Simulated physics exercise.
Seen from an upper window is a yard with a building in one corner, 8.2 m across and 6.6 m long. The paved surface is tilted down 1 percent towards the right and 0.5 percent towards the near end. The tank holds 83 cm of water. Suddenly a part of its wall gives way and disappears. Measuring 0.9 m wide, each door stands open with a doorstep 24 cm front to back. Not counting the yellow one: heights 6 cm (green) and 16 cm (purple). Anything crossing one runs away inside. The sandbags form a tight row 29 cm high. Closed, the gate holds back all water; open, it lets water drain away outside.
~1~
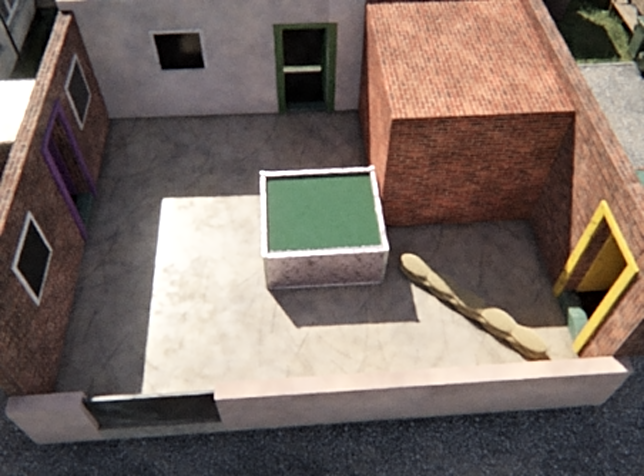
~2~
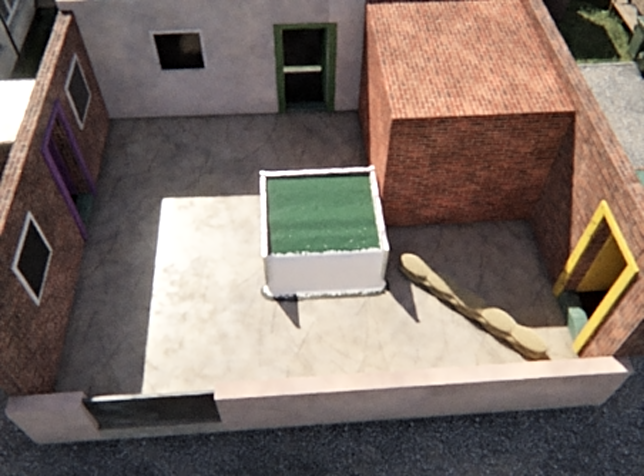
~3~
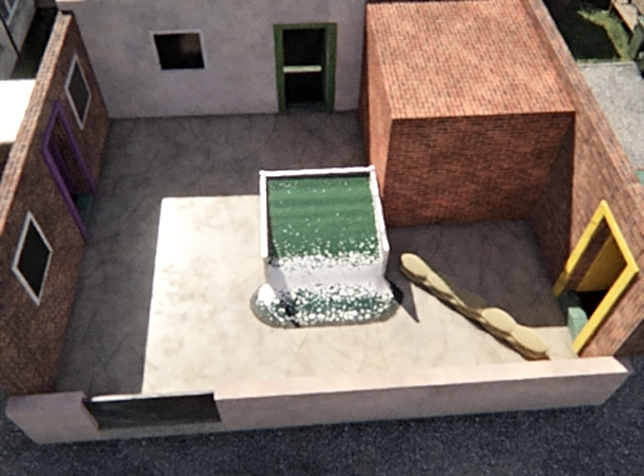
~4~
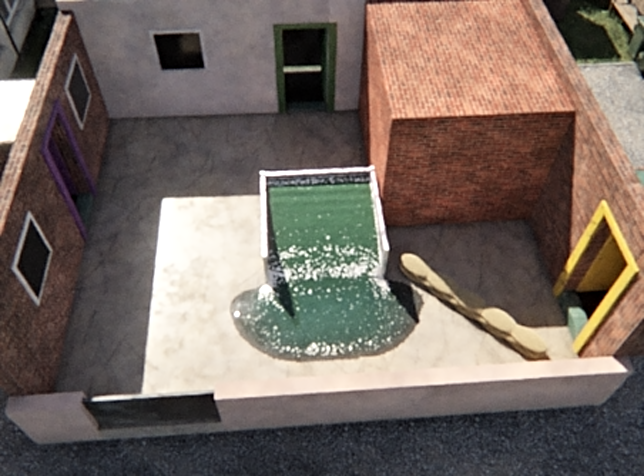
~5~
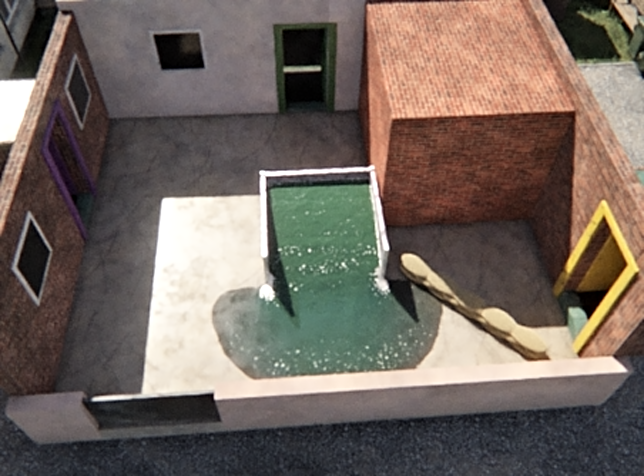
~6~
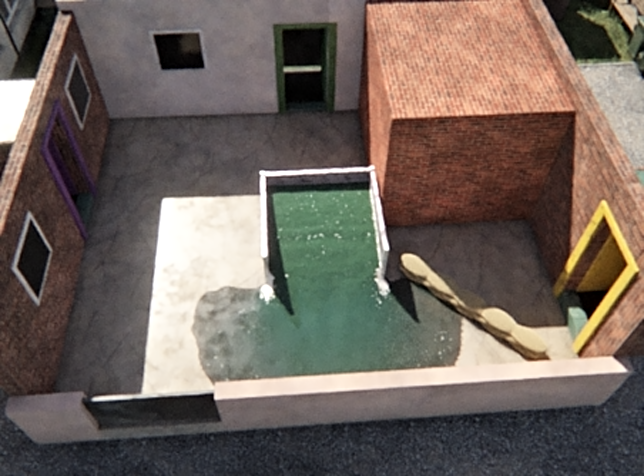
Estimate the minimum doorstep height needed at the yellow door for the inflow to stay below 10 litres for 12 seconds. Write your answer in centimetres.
An estimate of the minimum is 14.5 cm.
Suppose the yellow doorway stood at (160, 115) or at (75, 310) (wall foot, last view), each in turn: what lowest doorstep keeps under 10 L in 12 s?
Minimums: About 8.5 cm and 12.5 cm.
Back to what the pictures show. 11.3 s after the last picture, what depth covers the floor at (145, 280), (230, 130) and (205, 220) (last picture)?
Ordered as asked: 5, 4, 3 cm.
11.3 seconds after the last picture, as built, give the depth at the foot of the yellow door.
About 11.0 cm.
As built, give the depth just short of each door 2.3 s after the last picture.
Green 0, purple 0, yellow 16 cm.
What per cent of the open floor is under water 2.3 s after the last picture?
45 %.
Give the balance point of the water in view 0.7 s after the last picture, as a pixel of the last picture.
Look at about (329, 312) in the last view.
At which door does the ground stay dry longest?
I'd go with the green door.
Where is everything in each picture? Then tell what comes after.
The tank at (321, 213) is whole and still, 83 cm deep; the yellow door at (587, 288) is dry, in the first frame.
The front is at (275, 298), 0.2 m from the gap at (325, 274); 0.4 m2 of floor is wet, 83 cm left at the back, in the second frame.
The gap is at (325, 275), the front 0.8 m out at (290, 325); the back of the tank holds 80 cm, in the third frame.
Water pours out at (325, 276) and has run 1.4 m, to (314, 357); about 12 cm deep outside, 71 cm at the back, in the fourth frame.
Water pours out at (325, 276) and has run 1.9 m, to a hidden place; about 9 cm deep outside, 71 cm at the back, in the fifth frame.
Water pours out at (325, 276) and has run 2.2 m, to a hidden place; about 8 cm deep outside, 66 cm at the back; the yellow door at (587, 288), 4.1 m from the gap, is still 1.9 m from the nearest water, in the sixth frame.
Then, 0.7 s after the last picture water covers 25 % of the floor, deepest (54 cm) near (329, 388); it has not reached the yellow door.
Then, 2.3 s after the last picture water covers 45 % of the floor, deepest (45 cm) near (584, 383); 16 cm at the yellow door, 0 litres in over its 24 cm doorstep.
Then, 11.3 s after the last picture water covers 95 % of the floor, deepest (13 cm) near (368, 200); 11 cm at the yellow door, 0 litres in over its 24 cm doorstep.
At the yellow door as built, the water peaked near 17 cm, 2.5 s after the last picture.
Run again over the same 12 s with other heights there, 20 litres in over 12.5 cm, 4 litres over 17 cm. The limit of 10 litres is kept from about 14.5 cm up.
